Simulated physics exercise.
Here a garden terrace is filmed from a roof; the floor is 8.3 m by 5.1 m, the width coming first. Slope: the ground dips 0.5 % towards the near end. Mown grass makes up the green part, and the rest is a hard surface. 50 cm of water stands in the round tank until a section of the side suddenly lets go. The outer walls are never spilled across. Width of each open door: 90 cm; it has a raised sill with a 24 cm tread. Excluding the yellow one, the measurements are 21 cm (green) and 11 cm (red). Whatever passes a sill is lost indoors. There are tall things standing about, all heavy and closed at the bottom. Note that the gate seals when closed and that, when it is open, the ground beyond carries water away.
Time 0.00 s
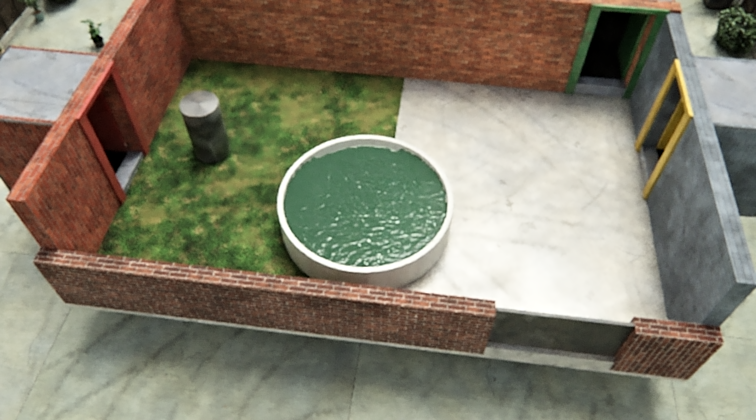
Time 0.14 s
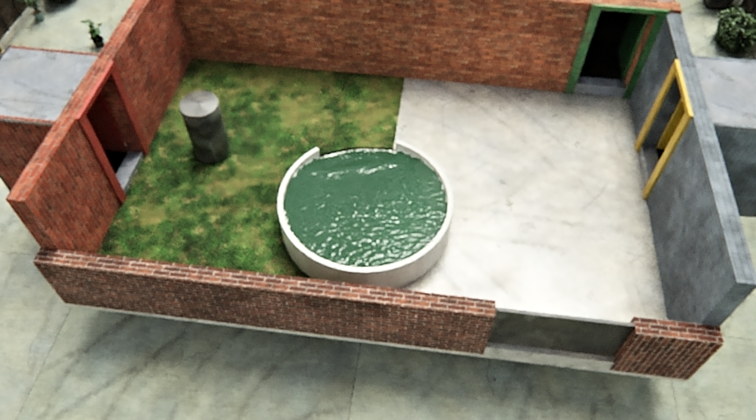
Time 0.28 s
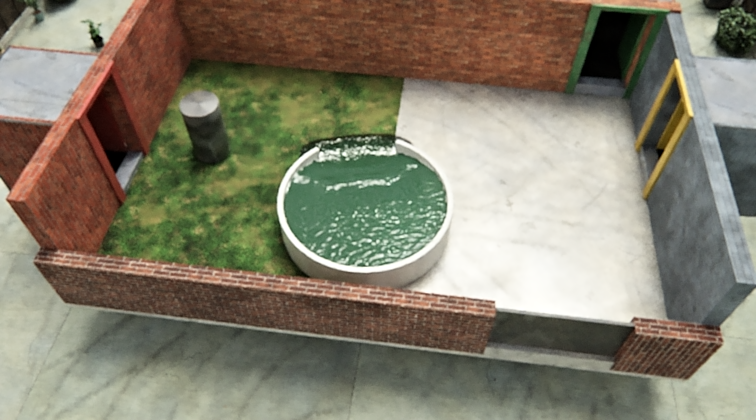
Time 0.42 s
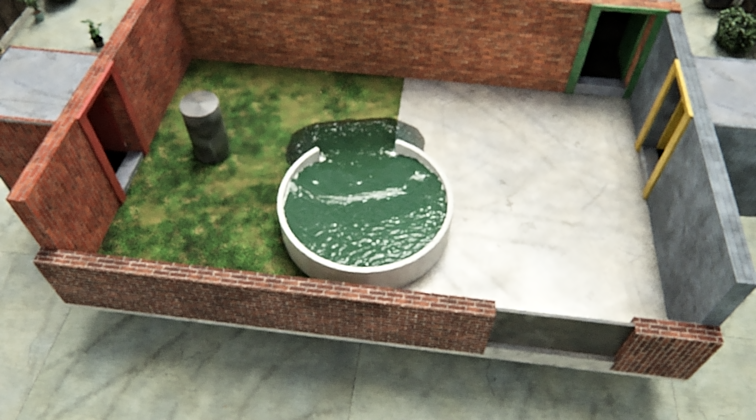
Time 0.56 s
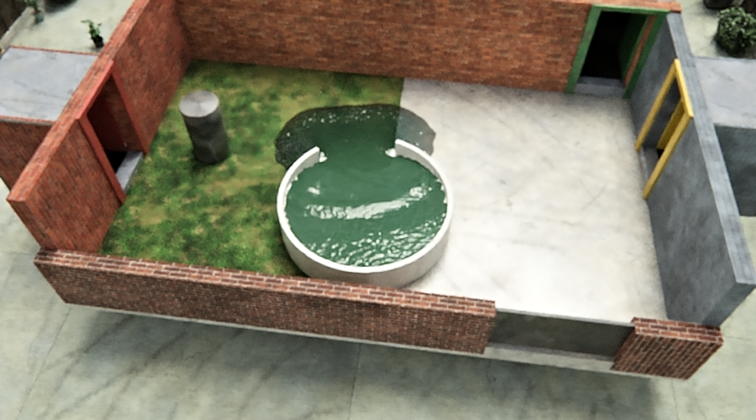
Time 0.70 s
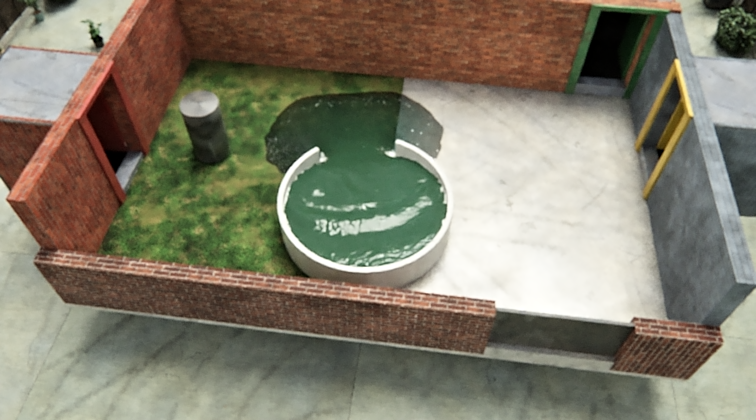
On a walled terrace of grass and pale paving, a round tank of green water opened at its far side, and water poured out through the gap, spreading in a widening sheet across both surfaces.
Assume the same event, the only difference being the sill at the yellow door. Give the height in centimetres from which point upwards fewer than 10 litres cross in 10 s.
Roughly 6 cm.
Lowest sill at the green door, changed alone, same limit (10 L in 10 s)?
I'd raise green to close to 6.5 cm.
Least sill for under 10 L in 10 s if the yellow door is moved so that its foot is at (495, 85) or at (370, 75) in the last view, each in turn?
About 5.0 cm, then about 19 cm.
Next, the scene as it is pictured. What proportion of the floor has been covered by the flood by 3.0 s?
Wet share: Around 35 %.
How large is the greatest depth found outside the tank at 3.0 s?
20 cm.
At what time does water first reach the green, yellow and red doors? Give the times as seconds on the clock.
Arrival times - green 3.0 seconds, yellow 4.0 seconds, red 4.5 seconds.
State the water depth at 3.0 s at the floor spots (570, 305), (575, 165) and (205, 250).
About 0, 0 and 0 cm respectively.
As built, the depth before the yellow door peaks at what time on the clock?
Roughly 5.0 s.
After 1.4 s water covers 20 % of the floor, deepest (24 cm) near (349, 159); it has not reached the yellow door.
After 3.0 s water covers 35 % of the floor, deepest (20 cm) near (347, 80); it has not reached the yellow door.
After 10.0 s water covers 95 % of the floor, deepest (9 cm) near (168, 292); 5 cm at the yellow door, 0 litres in over its 16 cm sill.
At the yellow door as built, the water arrived by 4.1 s and peaked near 9 cm at 4.8 s.
With a sill of 5 cm, 22 litres would have come in within the 10 s; with 7 cm, 5 litres. So under 10 litres takes about 6 cm.
